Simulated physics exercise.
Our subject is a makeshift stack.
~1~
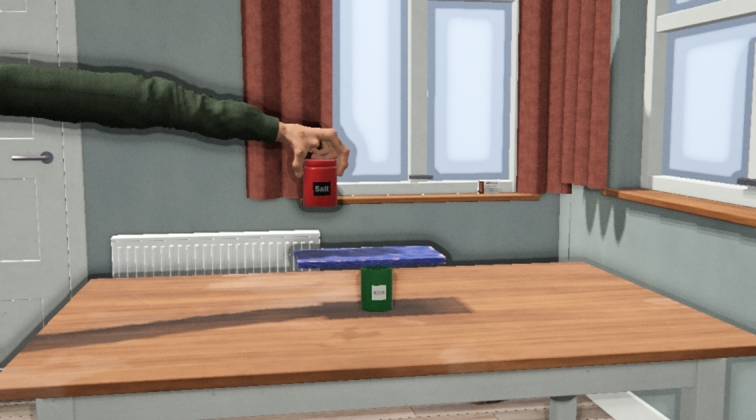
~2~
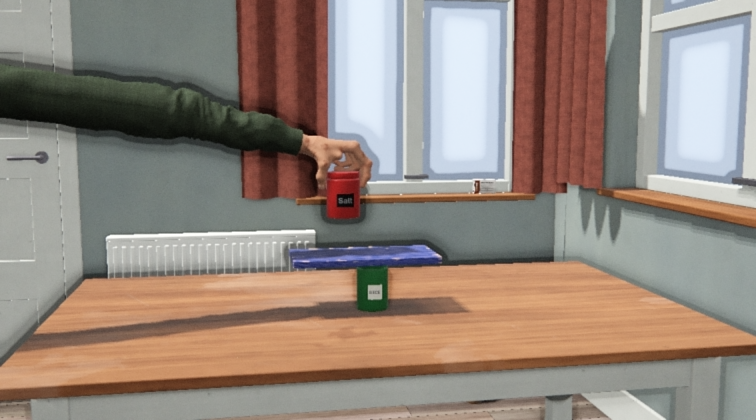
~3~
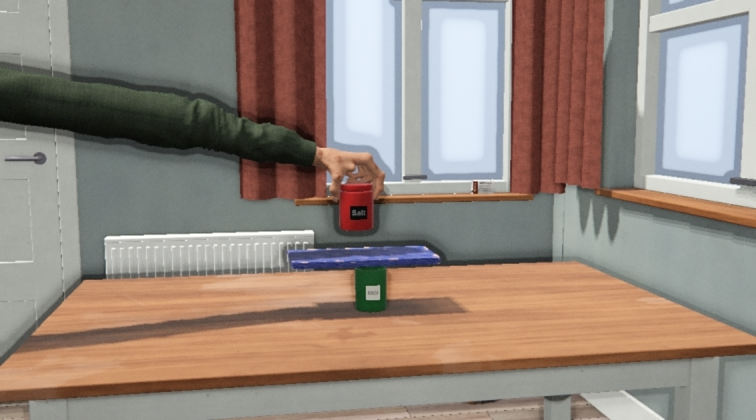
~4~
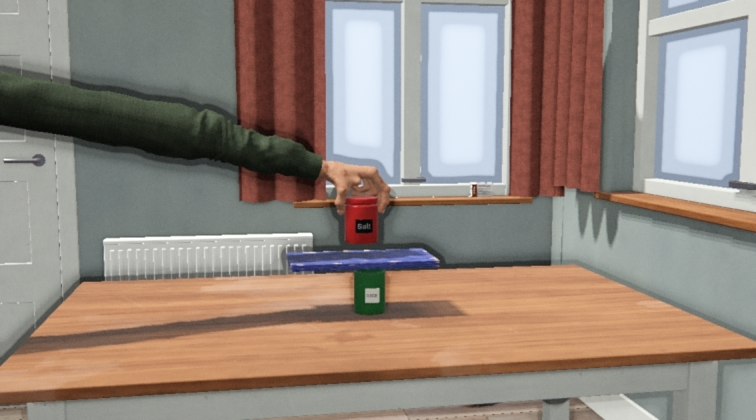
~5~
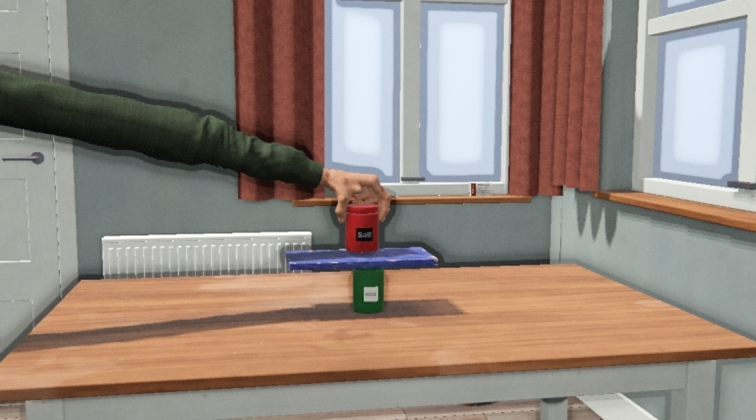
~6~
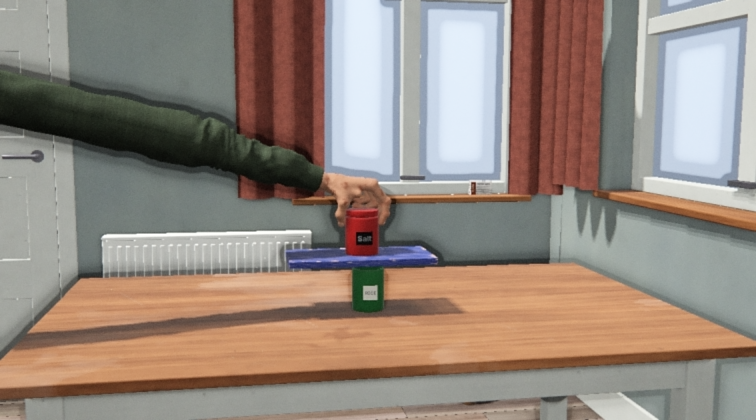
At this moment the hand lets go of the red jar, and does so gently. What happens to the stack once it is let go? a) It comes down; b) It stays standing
It stays standing.
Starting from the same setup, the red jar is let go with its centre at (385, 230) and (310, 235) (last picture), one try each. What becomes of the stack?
Result one: The stack stands. Result two: The stack falls.
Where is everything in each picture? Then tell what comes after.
In the first picture, still above its spot; red jar (320, 183); blue board (368, 257).
In the second picture, still above its spot; red jar (343, 194); blue board (363, 256).
In the third picture, still above its spot; red jar (356, 206); blue board (362, 257).
In the fourth picture, still above its spot; red jar (362, 220); blue board (361, 260).
In the fifth picture, still above its spot; red jar (362, 228); blue board (359, 258).
In the sixth picture, in place under the hand; red jar (362, 232); blue board (359, 257).
Then, 0.30 s later than the last frame, all is still.
Then, 0.70 s later than the last frame, red jar resting near (362, 232).
When it is over, all 3 as before. End places, in pixels of the last picture, red jar near (362, 232). The stack keeps its balance.
